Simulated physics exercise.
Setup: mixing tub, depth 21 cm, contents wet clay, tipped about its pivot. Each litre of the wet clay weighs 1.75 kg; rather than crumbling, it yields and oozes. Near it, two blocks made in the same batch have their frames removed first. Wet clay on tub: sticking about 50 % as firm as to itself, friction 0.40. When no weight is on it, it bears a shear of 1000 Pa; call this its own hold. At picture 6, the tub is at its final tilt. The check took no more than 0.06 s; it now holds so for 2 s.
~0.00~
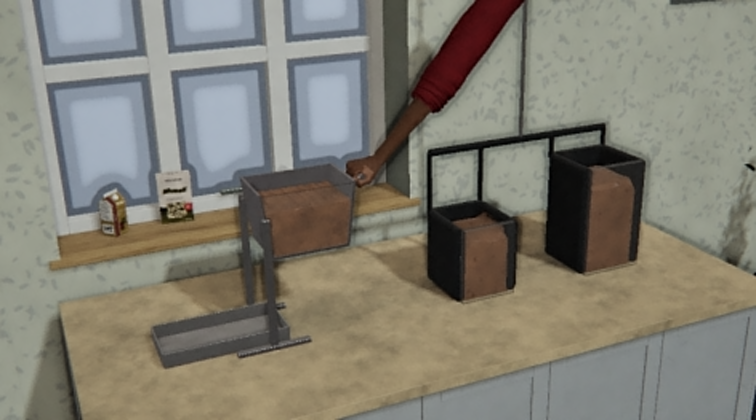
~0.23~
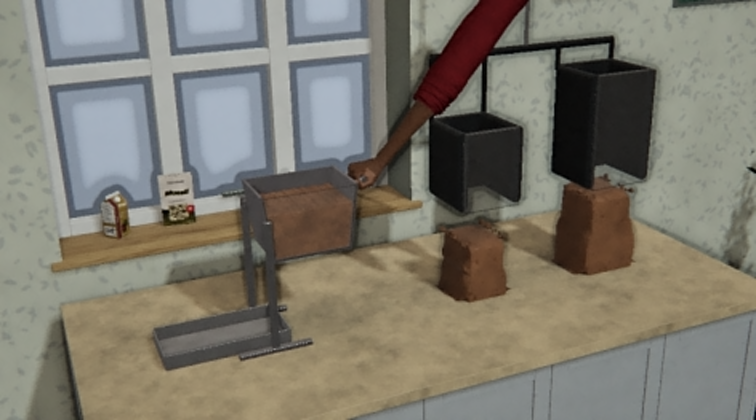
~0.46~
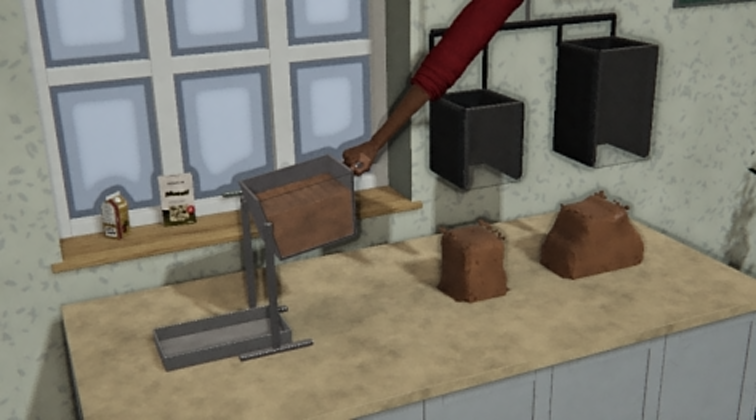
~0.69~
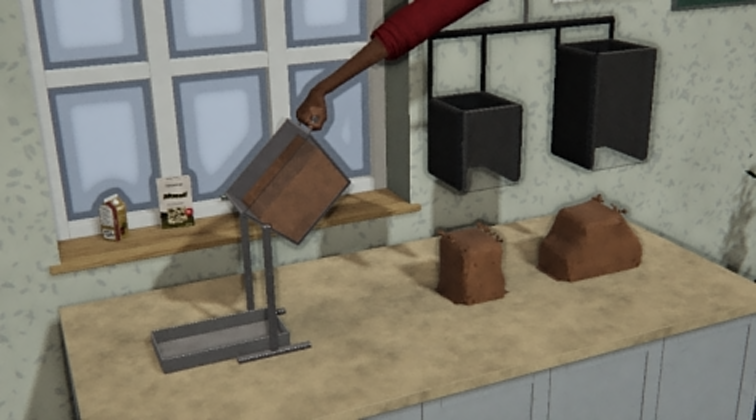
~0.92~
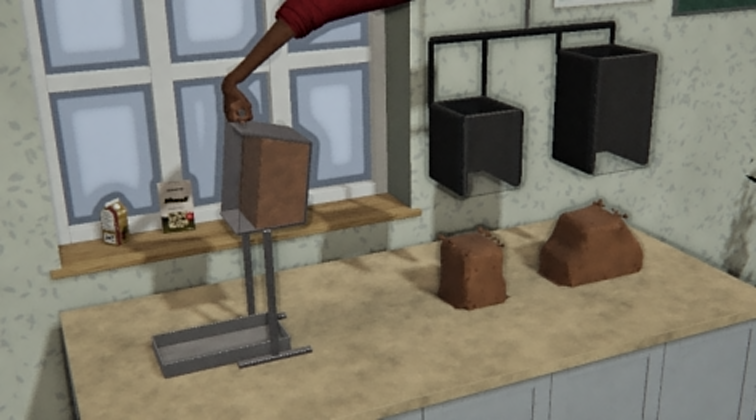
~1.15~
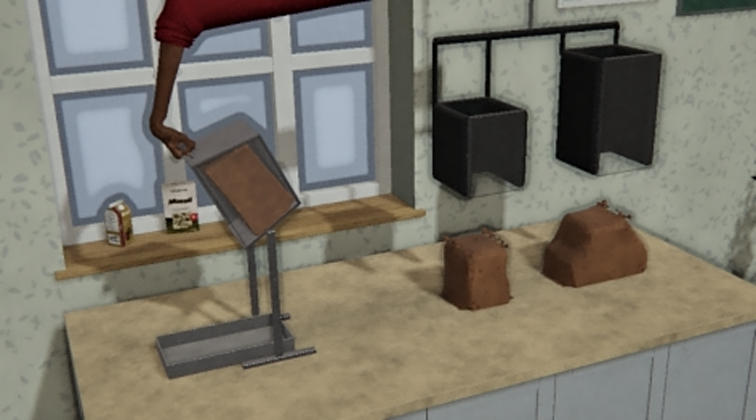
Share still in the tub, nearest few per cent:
0 %.
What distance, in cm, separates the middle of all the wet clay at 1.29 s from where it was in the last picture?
Around 12 centimetres.
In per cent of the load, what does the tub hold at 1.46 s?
It's something like 0 % of the original load.
By 1.29 s, the tub is at 116 degrees and holds 51 %.
By 1.46 s, the tub is at 116 degrees and holds 0 %.
By 1.63 s, the tub is at 116 degrees and holds 0 %.
By 1.80 s, the tub is at 116 degrees and holds 0 %.
By 3.15 s, at the end, the tub is at 116 degrees and holds 0 %.
